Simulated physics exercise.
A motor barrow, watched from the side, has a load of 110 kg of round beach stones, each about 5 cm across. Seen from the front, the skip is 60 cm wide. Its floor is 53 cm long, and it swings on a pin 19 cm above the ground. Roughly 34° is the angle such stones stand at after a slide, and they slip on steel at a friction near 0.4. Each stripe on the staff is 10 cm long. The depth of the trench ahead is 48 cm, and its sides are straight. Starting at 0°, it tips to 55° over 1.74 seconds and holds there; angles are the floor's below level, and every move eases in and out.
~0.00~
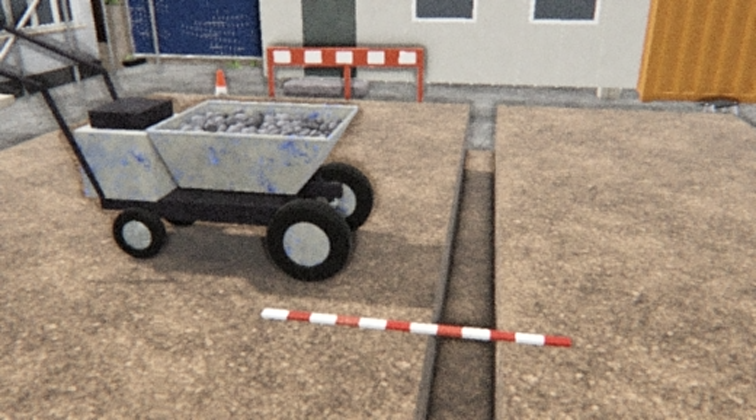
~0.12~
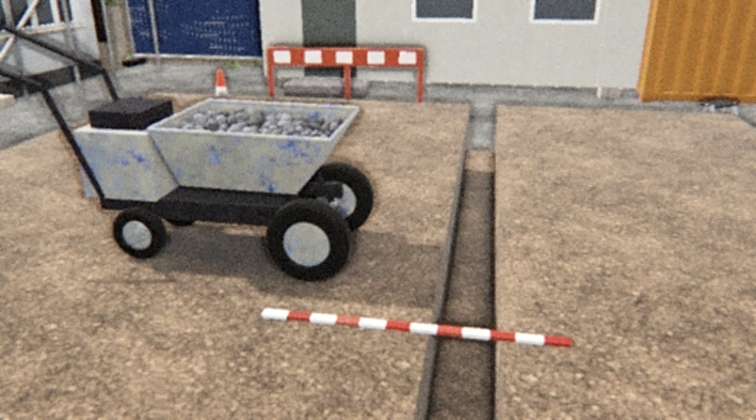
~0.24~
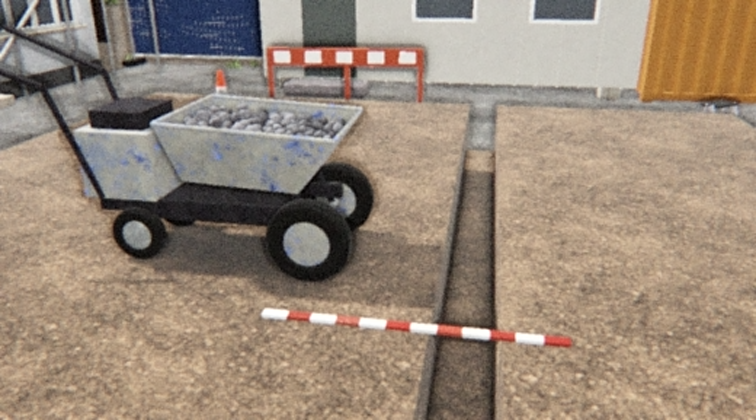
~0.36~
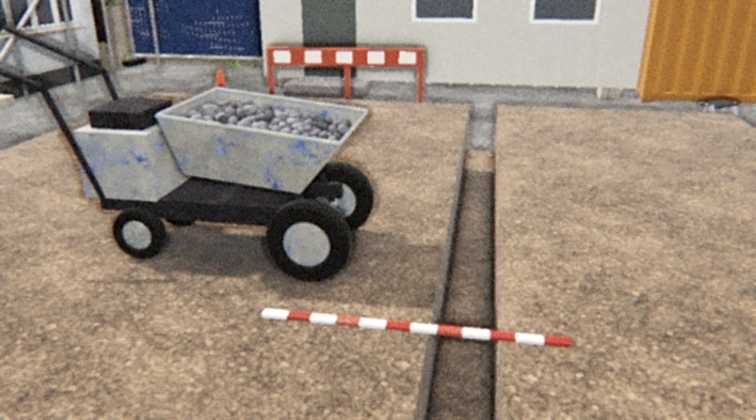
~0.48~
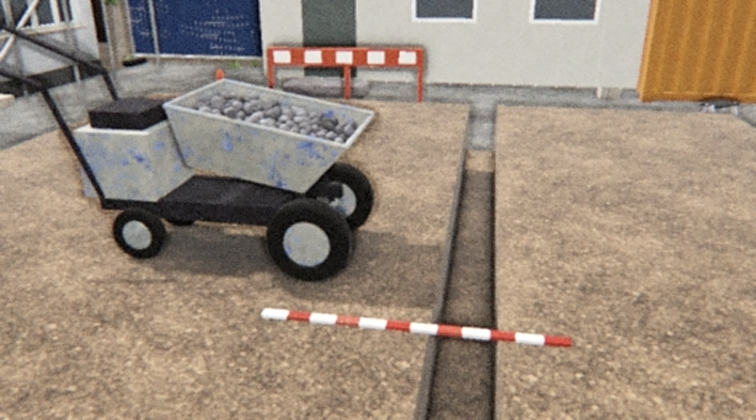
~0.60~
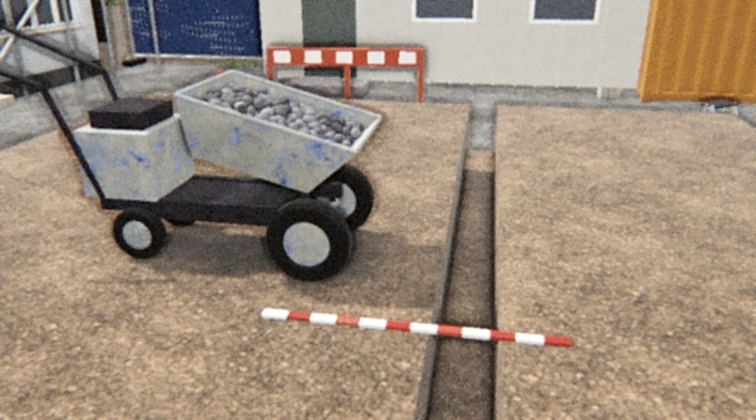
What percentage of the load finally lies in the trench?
About 52 per cent.
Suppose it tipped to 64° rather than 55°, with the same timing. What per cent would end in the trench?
Some 85% would finish there.
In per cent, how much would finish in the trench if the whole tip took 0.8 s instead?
Then roughly 50 percent.
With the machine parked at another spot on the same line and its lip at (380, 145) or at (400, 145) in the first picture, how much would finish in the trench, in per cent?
First place: Near 40%; second place: Near 20%.
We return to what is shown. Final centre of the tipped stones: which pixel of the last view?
(465, 340).
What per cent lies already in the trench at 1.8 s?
15 per cent or so by then.
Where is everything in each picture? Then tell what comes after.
In the first picture, the skip is at 0°, its lip at (327, 141); the top of the load is at (265, 119).
In the second picture, the skip is at 1°, its lip at (328, 141); the top of the load is at (260, 118); the stones move at 0.1 m/s on average.
In the third picture, the skip is at 3°, its lip at (332, 142); the top of the load is at (232, 115); the stones move at 0.2 m/s on average.
The fourth picture shows lip at (339, 144), floor tilted 6°, highest stones at (226, 107); the stones move at 0.3 m/s on average.
In the fifth picture, the skip is at 10°, its lip at (347, 148); the top of the load is at (229, 100); the stones move at 0.3 m/s on average.
The sixth picture shows lip at (356, 152), floor tilted 15°, highest stones at (233, 92); the stones move at 0.4 m/s on average.
After 1.3 s the floor is at 46°; 100 % in the skip; the foremost stones are at (401, 175).
After 1.8 s the floor is at 55°; 77 % in the skip, 7 % short of the trench, 16 % in the trench; the foremost stones are at (491, 325).
After 2.2 s the floor is at 55°; 60 % in the skip, 6 % short of the trench, 33 % in the trench; the foremost stones are at (493, 335).
After 4.1 s the floor is at 55°; 43 % in the skip, 5 % short of the trench, 52 % in the trench; the foremost stones are at (494, 336).
